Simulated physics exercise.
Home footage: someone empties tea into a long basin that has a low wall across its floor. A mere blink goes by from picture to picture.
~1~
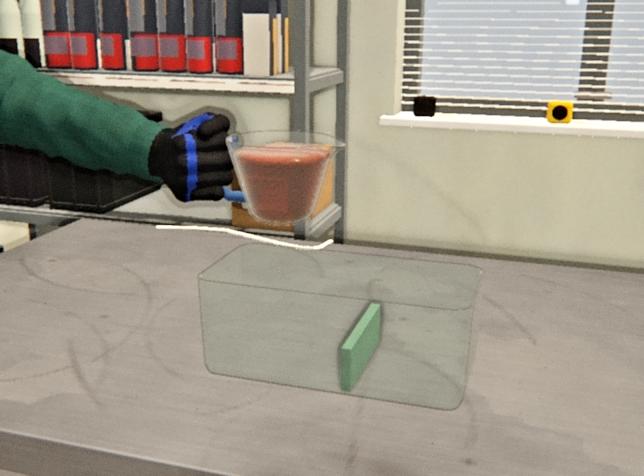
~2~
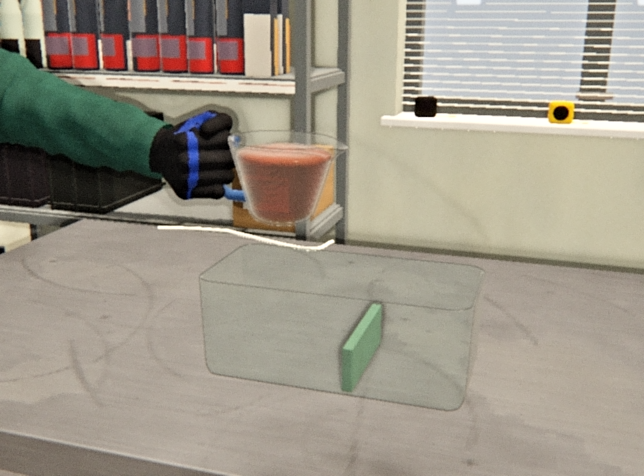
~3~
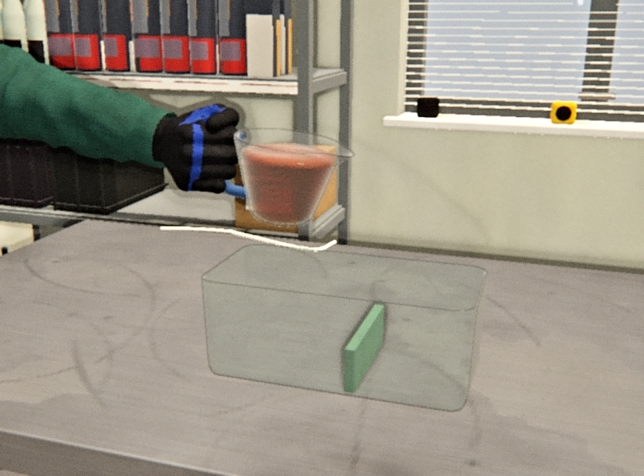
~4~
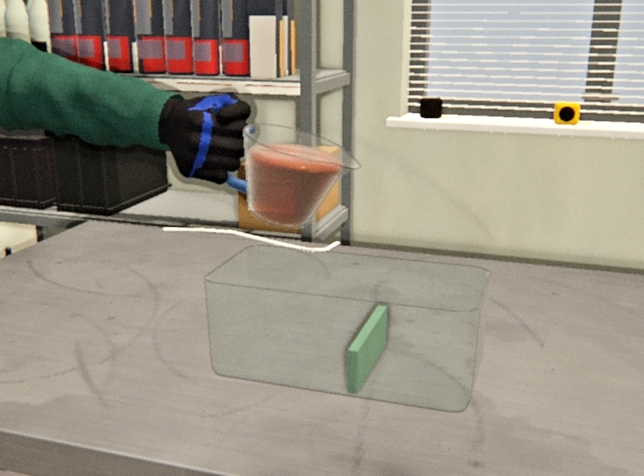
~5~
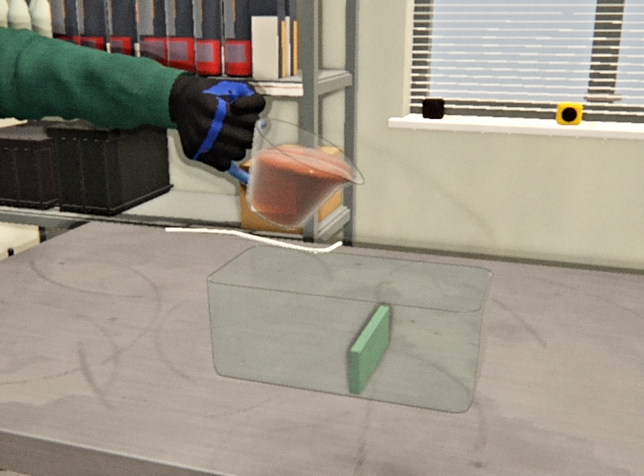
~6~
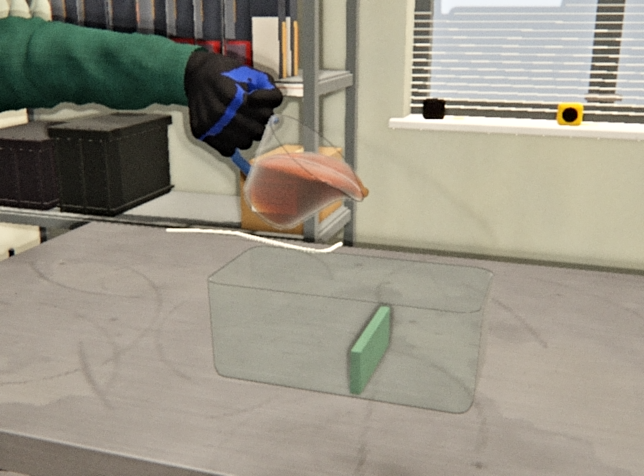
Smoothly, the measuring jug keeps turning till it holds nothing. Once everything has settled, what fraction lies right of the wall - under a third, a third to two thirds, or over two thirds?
The centre band.
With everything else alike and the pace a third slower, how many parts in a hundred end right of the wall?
About 55 %.
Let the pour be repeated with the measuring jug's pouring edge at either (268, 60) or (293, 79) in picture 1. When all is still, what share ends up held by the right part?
Roughly 10 percent on the first try and 10 percent on the second.
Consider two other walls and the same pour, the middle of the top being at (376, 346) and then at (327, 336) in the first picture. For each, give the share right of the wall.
Note - case one near 35 %, case two near 80 %.
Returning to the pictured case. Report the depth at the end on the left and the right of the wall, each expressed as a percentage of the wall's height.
Once it is still, the left part shows 20 per cent and the right part 20.
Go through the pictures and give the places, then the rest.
Tilt 0°; pouring edge (347, 145); surface from (240, 148) to (332, 154); the long basin's rim runs from (220, 261) to (478, 289); the wall's top is at (362, 326), in the first frame.
Tilt 2°; pouring edge (349, 147); surface from (241, 147) to (333, 155), in the second frame.
Tilt 7°; pouring edge (355, 155); surface from (246, 146) to (337, 158), in the third frame.
Tilt 16°; pouring edge (361, 167); surface from (254, 146) to (344, 163), in the fourth frame.
Tilt 27°; pouring edge (365, 183); surface from (260, 150) to (352, 170), in the fifth frame.
Tilt 40°; pouring edge (364, 201); surface from (259, 160) to (348, 179); 4 per cent is over the edge, in the sixth frame.
A moment on, the measuring jug is tipped right over and 15 per cent is still to pour, 23 is left of the wall and 46 right of it.
Next, the measuring jug is tipped right over and 0 per cent is still to pour, 51 is left of the wall and 41 right of it.
Then the measuring jug is tipped right over and 0 per cent is still to pour, 52 is left of the wall and 43 right of it.
Later the measuring jug is tipped right over and 0 per cent is still to pour, 53 is left of the wall and 43 right of it.
At rest 53 per cent lies left of the wall, 43 right of it and 4 outside.
